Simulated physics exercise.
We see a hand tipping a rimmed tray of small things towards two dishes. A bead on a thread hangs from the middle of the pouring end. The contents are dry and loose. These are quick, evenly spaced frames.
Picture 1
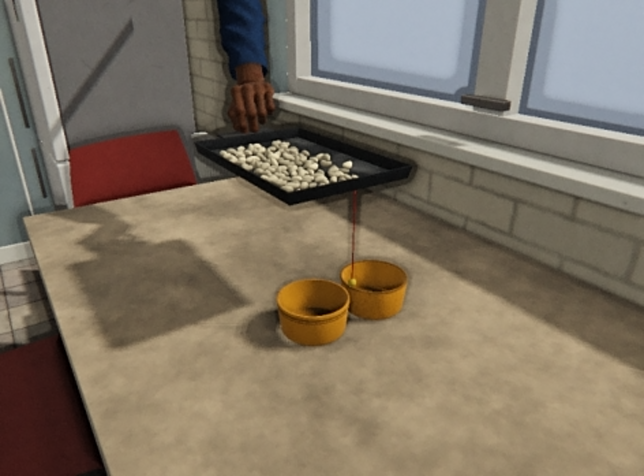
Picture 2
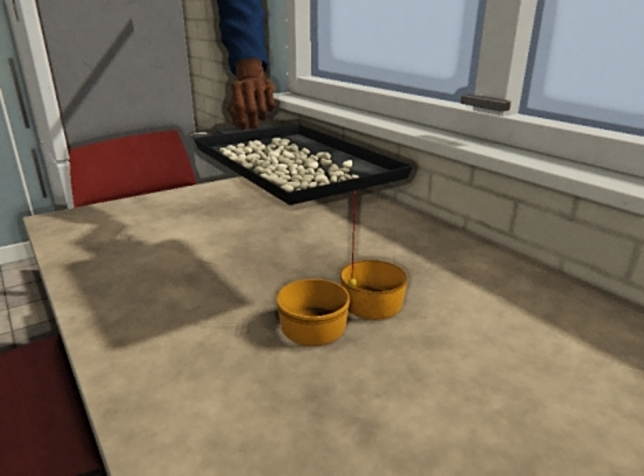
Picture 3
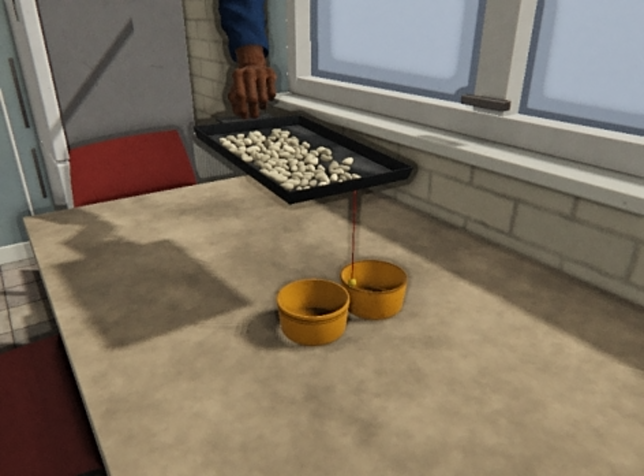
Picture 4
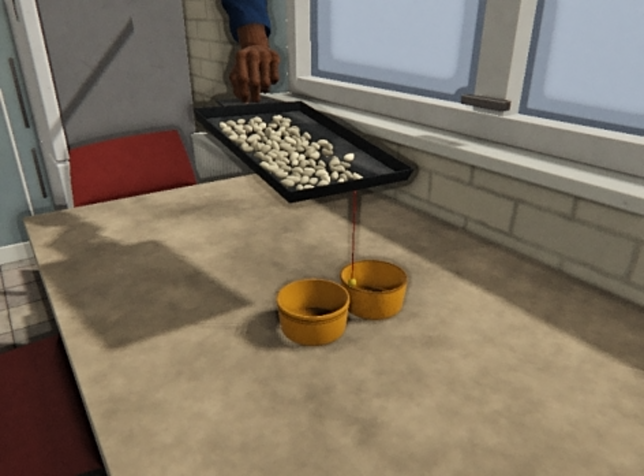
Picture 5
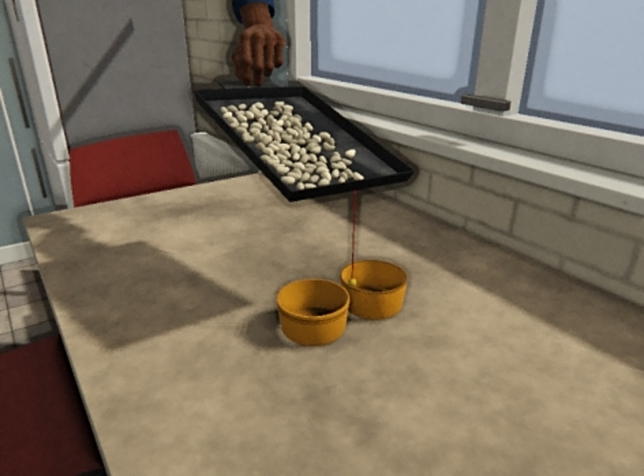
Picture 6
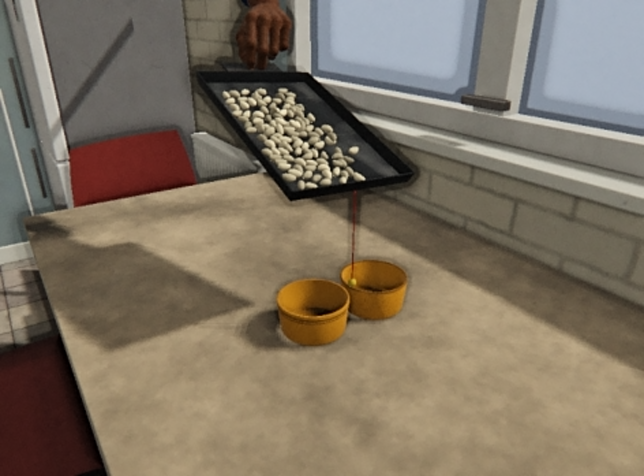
A hand raising the back of a black tray of white beans, tilting it steadily above two orange dishes on a table.
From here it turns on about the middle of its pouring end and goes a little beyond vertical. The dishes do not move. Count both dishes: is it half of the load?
Caught overall: Only the smaller part.
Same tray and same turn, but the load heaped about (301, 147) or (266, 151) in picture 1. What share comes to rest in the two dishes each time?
In turn 10 and 0 in a hundred.
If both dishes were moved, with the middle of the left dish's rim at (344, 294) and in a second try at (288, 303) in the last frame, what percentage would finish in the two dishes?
Near 10 % and 0 %.
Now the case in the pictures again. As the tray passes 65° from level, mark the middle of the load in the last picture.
Close to (355, 158).
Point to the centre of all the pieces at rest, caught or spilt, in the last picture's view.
Near (413, 337).
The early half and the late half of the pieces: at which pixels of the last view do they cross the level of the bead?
First near (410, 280), later near (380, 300).
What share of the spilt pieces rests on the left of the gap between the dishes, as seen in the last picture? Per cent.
Near 0 %.
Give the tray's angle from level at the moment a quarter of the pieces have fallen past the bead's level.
At about 105°.
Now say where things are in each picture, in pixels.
In the first frame, corners of the pouring end at (289, 191) and (408, 165), level; middle of the load at (284, 163), white beans; left dish at (334, 326); right dish at (395, 302); bead on its thread at (352, 282).
In the second frame, corners of the pouring end at (290, 191) and (409, 166), level; middle of the load at (284, 162).
In the third frame, corners of the pouring end at (290, 190) and (409, 167), tipped barely, lowest at the right corner; middle of the load at (284, 156).
In the fourth frame, corners of the pouring end at (291, 190) and (410, 168), tipped a little, lowest at the right corner; middle of the load at (285, 147).
In the fifth frame, corners of the pouring end at (292, 189) and (411, 170), tipped clearly, lowest at the right corner; middle of the load at (286, 139).
In the sixth frame, corners of the pouring end at (294, 189) and (411, 171), tipped clearly, lowest at the right corner; middle of the load at (289, 131); left dish at (334, 326); right dish at (395, 302).
Soon, tray tipped steeply; nearly all on the tray; a stray few in the air.
A while on, tray tipped past a quarter turn; about two thirds on the tray; about a quarter outside both; a small part in the air.
Towards the end, tray tipped past a quarter turn; a stray few in the left dish; a stray few in the right dish; nearly all outside both.
Finally, tray tipped past a quarter turn; a stray few in the left dish; a stray few in the right dish; nearly all outside both.
